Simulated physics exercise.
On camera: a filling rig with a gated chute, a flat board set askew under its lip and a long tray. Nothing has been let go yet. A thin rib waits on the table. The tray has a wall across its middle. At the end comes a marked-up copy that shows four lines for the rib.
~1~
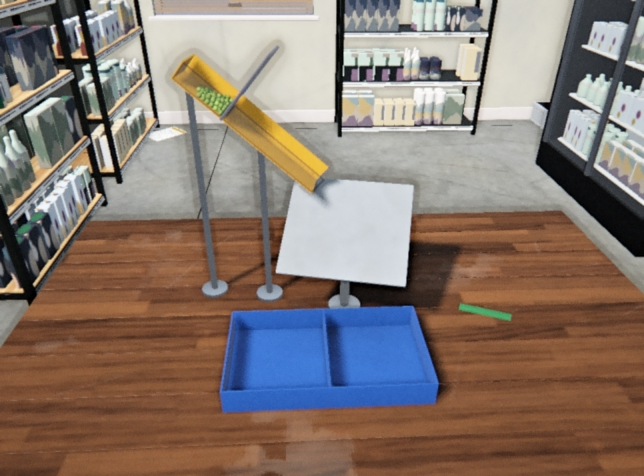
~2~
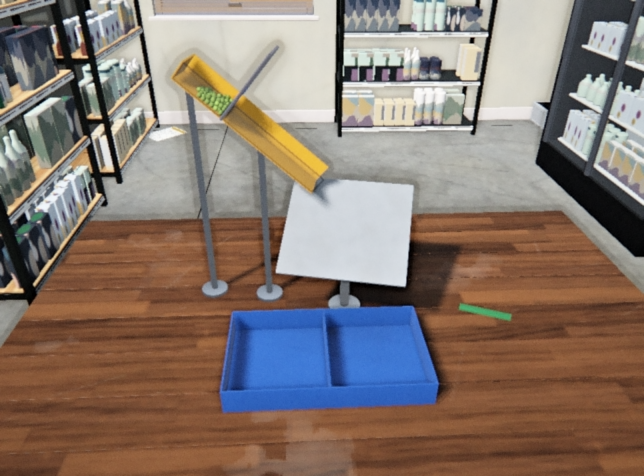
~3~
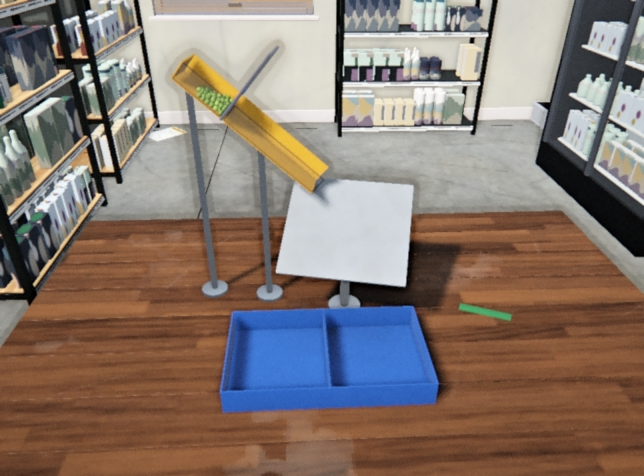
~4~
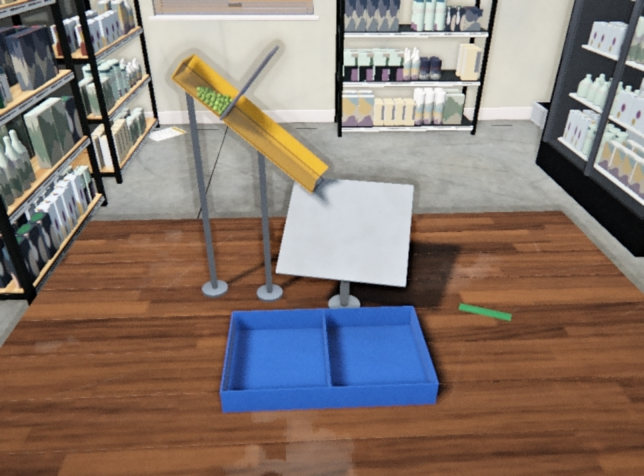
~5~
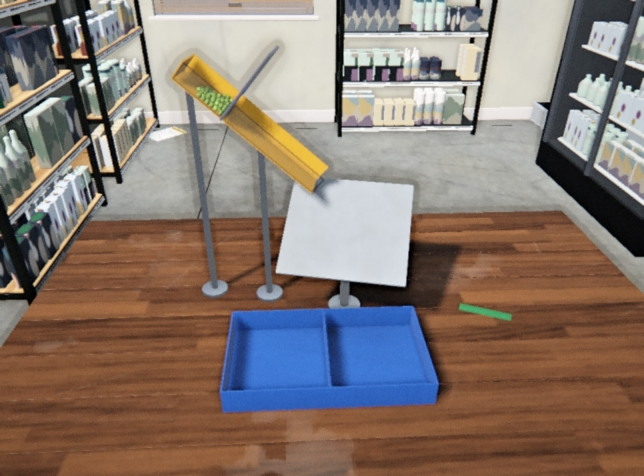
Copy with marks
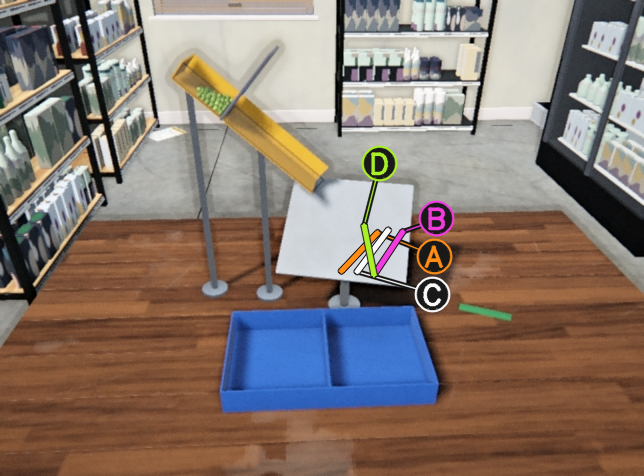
We see green peas resting behind a gate in a sloping yellow chute, above a tilted pale board and a divided blue tray, with a thin green strip lying to the right; nothing visibly moves throughout.
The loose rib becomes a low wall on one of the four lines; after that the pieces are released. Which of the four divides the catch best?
Line C does it best.
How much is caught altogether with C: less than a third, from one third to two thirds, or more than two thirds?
More than two thirds.
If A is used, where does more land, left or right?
More lands on the left.
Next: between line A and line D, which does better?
Here it is line A.
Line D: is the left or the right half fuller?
The right half.
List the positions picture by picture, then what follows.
Load behind the gate at (217, 99), dried peas; lip of the chute at (314, 186), sloping fairly steeply, in the first frame.
Middle of the board at (347, 227), tilted fairly steeply; middle of its low edge at (339, 279); of its high edge at (354, 181), in the second frame.
Front corners of the tray at (221, 392) and (438, 384); front end of its middle wall at (330, 388), in the third frame.
Middle of the load at (217, 99); lip at (314, 186), in the fourth frame.
Middle of the load at (217, 99); lip at (314, 186), in the fifth frame.
On the marked copy, line A from (377, 232) to (341, 271); line B from (402, 231) to (374, 274); line C from (388, 230) to (357, 271); line D from (364, 225) to (374, 275).
For line A, of what is caught, most in the left half, about a quarter in the right.
For line B, of what is caught, a small part in the left half, nearly all in the right.
For line C, of what is caught, about half in the left half, about half in the right.
For line D, of what is caught, a small part in the left half, nearly all in the right.
